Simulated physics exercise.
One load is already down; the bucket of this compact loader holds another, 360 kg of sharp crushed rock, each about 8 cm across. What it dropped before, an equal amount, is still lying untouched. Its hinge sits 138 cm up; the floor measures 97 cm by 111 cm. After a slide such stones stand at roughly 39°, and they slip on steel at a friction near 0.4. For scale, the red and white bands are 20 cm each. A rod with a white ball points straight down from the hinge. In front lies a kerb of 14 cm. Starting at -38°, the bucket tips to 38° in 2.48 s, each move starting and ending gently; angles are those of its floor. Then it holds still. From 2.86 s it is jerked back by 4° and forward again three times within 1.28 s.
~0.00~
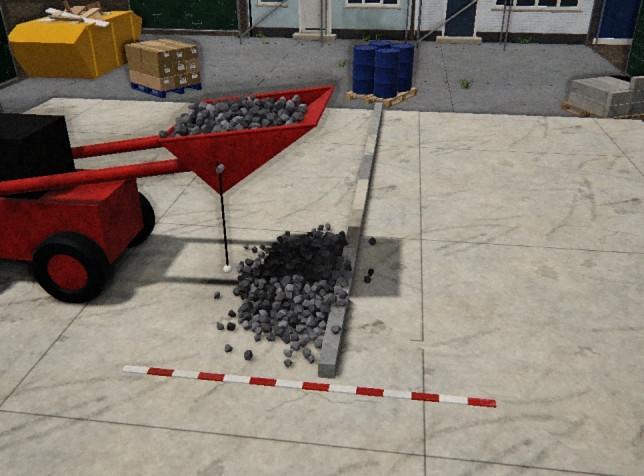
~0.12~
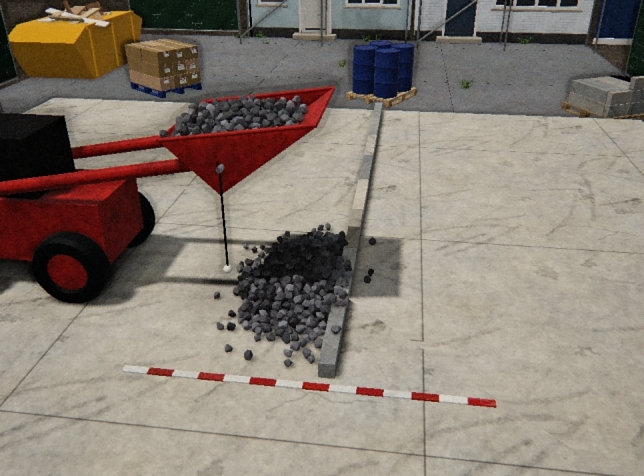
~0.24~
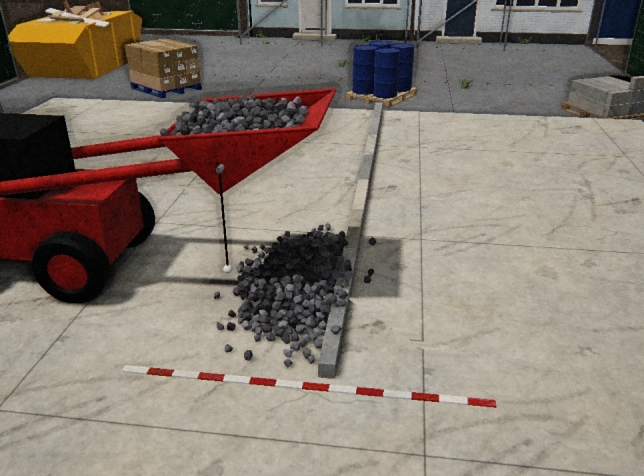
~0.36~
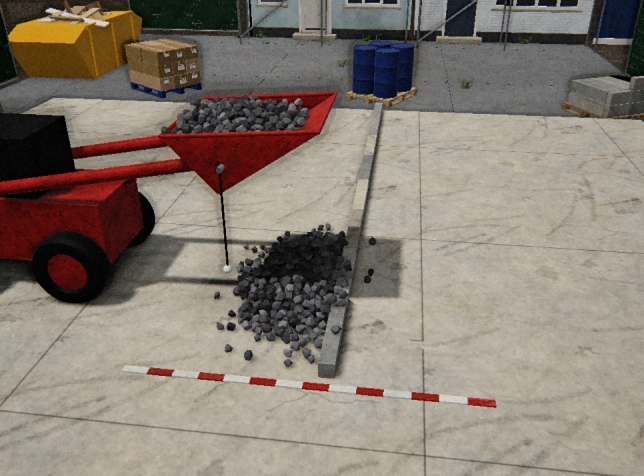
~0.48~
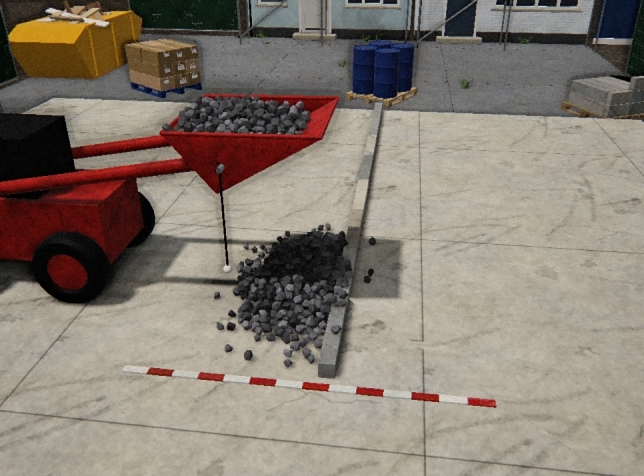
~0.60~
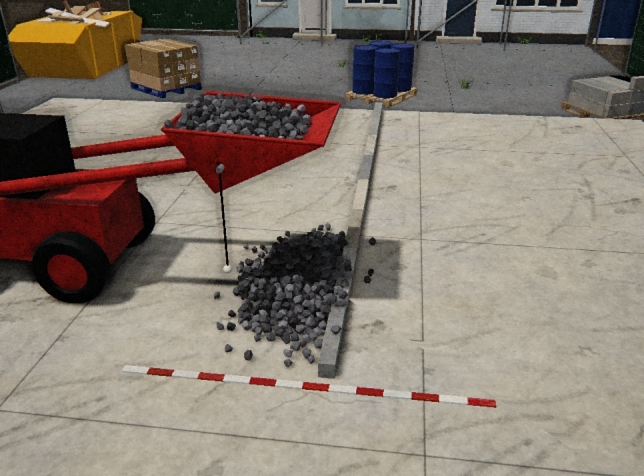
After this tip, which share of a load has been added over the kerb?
Close to 75 parts in a hundred.
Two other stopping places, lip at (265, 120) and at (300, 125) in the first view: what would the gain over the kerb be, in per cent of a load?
Near 15 per cent from the first place, 55 from the second.
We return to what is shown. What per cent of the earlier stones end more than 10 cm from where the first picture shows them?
About 0 per cent.
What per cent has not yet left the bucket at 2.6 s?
About 30 per cent.
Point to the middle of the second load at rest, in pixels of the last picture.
Around (373, 282).
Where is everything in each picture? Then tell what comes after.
The bucket is at -38°, its lip at (316, 125); the top of the load is at (252, 104). The earlier load is highest near (300, 263), 28 cm above ground level, 100 % on this side of the kerb, 1 % over the kerb, in the first picture.
Lip at (317, 125), floor tilted -37°, highest stones at (251, 104); the stones move at 0.0 m/s on average, in the second picture.
Lip at (318, 128), floor tilted -36°, highest stones at (241, 105); the stones move at 0.1 m/s on average, in the third picture.
Lip at (320, 132), floor tilted -34°, highest stones at (242, 105); the stones move at 0.1 m/s on average, in the fourth picture.
The bucket is at -31°, its lip at (322, 138); the top of the load is at (224, 104); the stones move at 0.1 m/s on average, in the fifth picture.
The bucket is at -27°, its lip at (324, 145); the top of the load is at (218, 103); the stones move at 0.1 m/s on average, in the sixth picture.
After 1.9 s the floor is at 26°; in per cent of one load, 100 in the bucket, 100 on this side of the kerb, 1 over the kerb; the foremost stones are at (355, 281).
After 2.6 s the floor is at 38°; in per cent of one load, 29 in the bucket, 149 on this side of the kerb, 21 over the kerb; the foremost stones are at (399, 282).
After 4.6 s the floor is at 38°; in per cent of one load, 0 in the bucket, 124 on this side of the kerb, 76 over the kerb; the foremost stones are at (464, 295).
After 7.2 s the floor is at 38°; in per cent of one load, 0 in the bucket, 124 on this side of the kerb, 76 over the kerb; the foremost stones are at (464, 295). Net gain over the kerb, 75.
